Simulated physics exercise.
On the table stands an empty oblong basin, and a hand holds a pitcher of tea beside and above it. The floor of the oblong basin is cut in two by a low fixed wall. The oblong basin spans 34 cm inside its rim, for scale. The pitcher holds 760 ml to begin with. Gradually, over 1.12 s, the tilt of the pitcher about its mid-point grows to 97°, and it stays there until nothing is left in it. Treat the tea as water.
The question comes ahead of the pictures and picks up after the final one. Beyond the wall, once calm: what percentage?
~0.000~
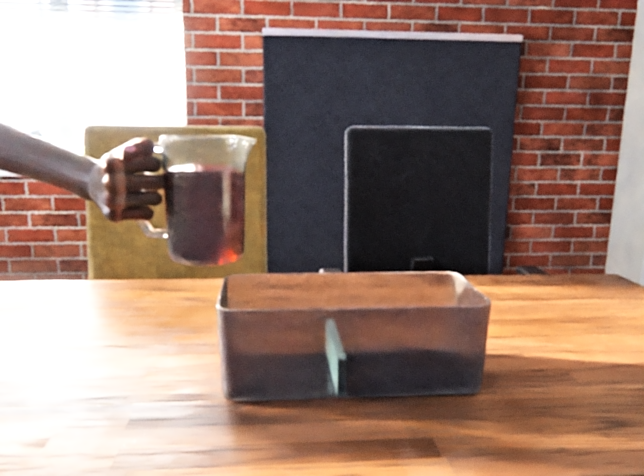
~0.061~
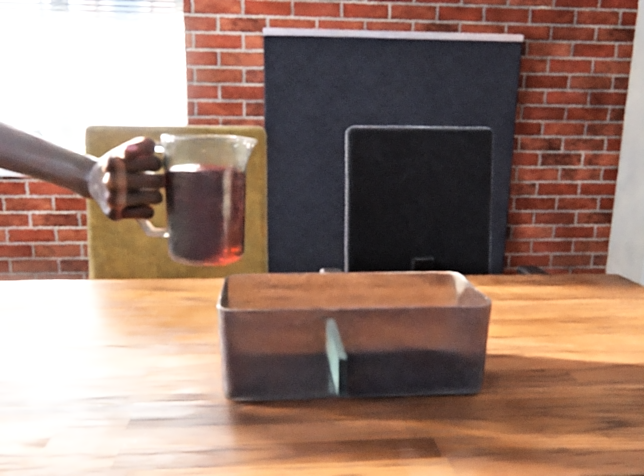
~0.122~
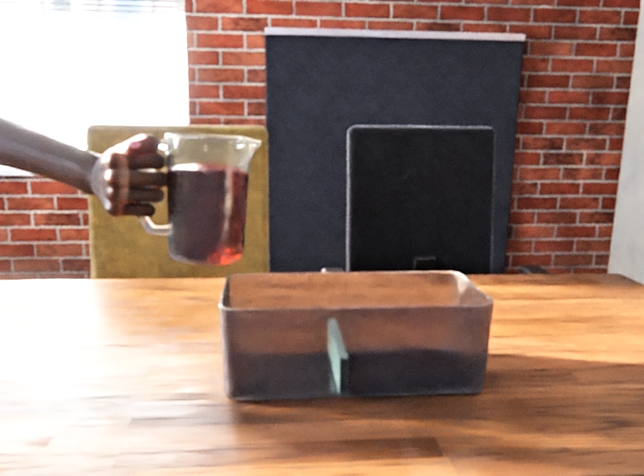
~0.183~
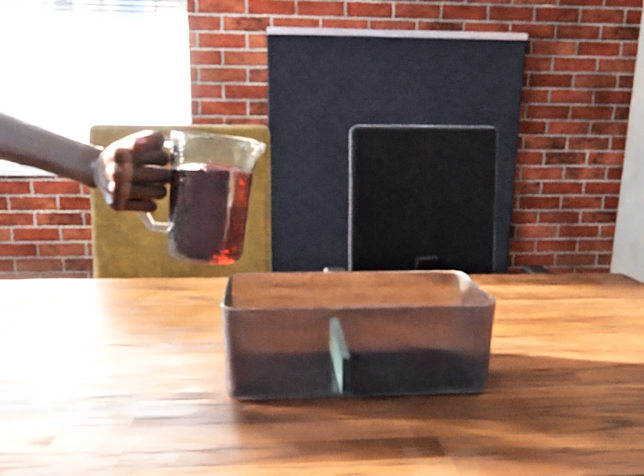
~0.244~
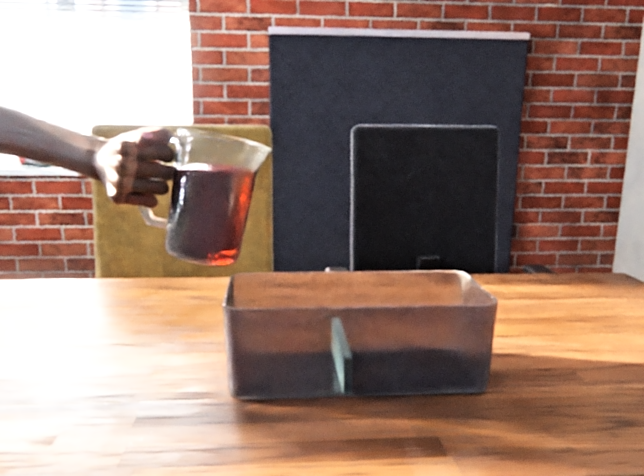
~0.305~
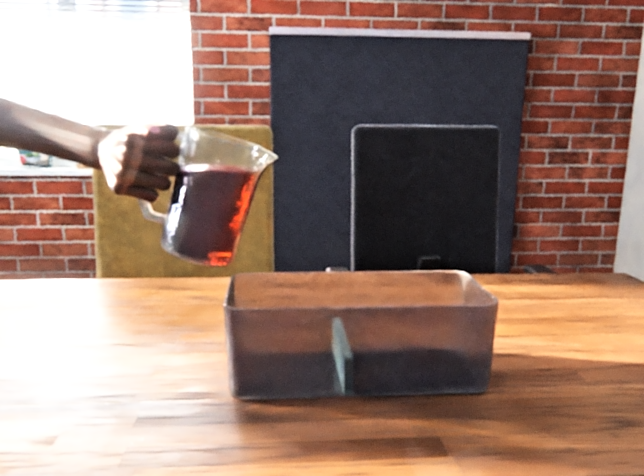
20 out of 100.
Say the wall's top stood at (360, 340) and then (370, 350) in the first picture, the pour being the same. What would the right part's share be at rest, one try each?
Respectively close to 5 and 10 %.
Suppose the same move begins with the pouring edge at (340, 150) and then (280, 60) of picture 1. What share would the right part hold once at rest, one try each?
95 per cent first, 90 per cent second.
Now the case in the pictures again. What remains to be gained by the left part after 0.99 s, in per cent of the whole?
Near 56 in a hundred.
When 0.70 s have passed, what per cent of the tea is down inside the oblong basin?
Fraction in basin: Approx. 1%.
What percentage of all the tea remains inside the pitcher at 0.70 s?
Portion remaining: Approx. 92 per cent.
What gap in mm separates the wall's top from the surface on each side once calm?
Close to 20 mm left and close to 44 mm right.
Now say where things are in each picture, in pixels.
In the first frame, tilt 0°; pouring edge (256, 139); surface from (167, 169) to (243, 169); the oblong basin's rim runs from (222, 292) to (474, 289); the wall's top is at (335, 338).
In the second frame, tilt 1°; pouring edge (258, 140); surface from (168, 169) to (244, 169).
In the third frame, tilt 3°; pouring edge (262, 141); surface from (171, 168) to (246, 169).
In the fourth frame, tilt 6°; pouring edge (267, 145); surface from (175, 168) to (251, 170).
In the fifth frame, tilt 11°; pouring edge (273, 149); surface from (177, 169) to (255, 169).
In the sixth frame, tilt 17°; pouring edge (278, 156); surface from (180, 173) to (260, 171).
Then, 0.70 s in, the tilt is 67° and 92 per cent is still to pour, 1 is left of the wall and 0 right of it.
Then, 0.99 s in, the tilt is 94° and 51 per cent is still to pour, 24 is left of the wall and 8 right of it.
Then, 1.29 s in, the tilt is 97° and 13 per cent is still to pour, 62 is left of the wall and 19 right of it.
Then, 1.62 s in, the tilt is 97° and 2 per cent is still to pour, 77 is left of the wall and 19 right of it.
Finally, 80 per cent lies left of the wall, 20 right of it and 0 outside.
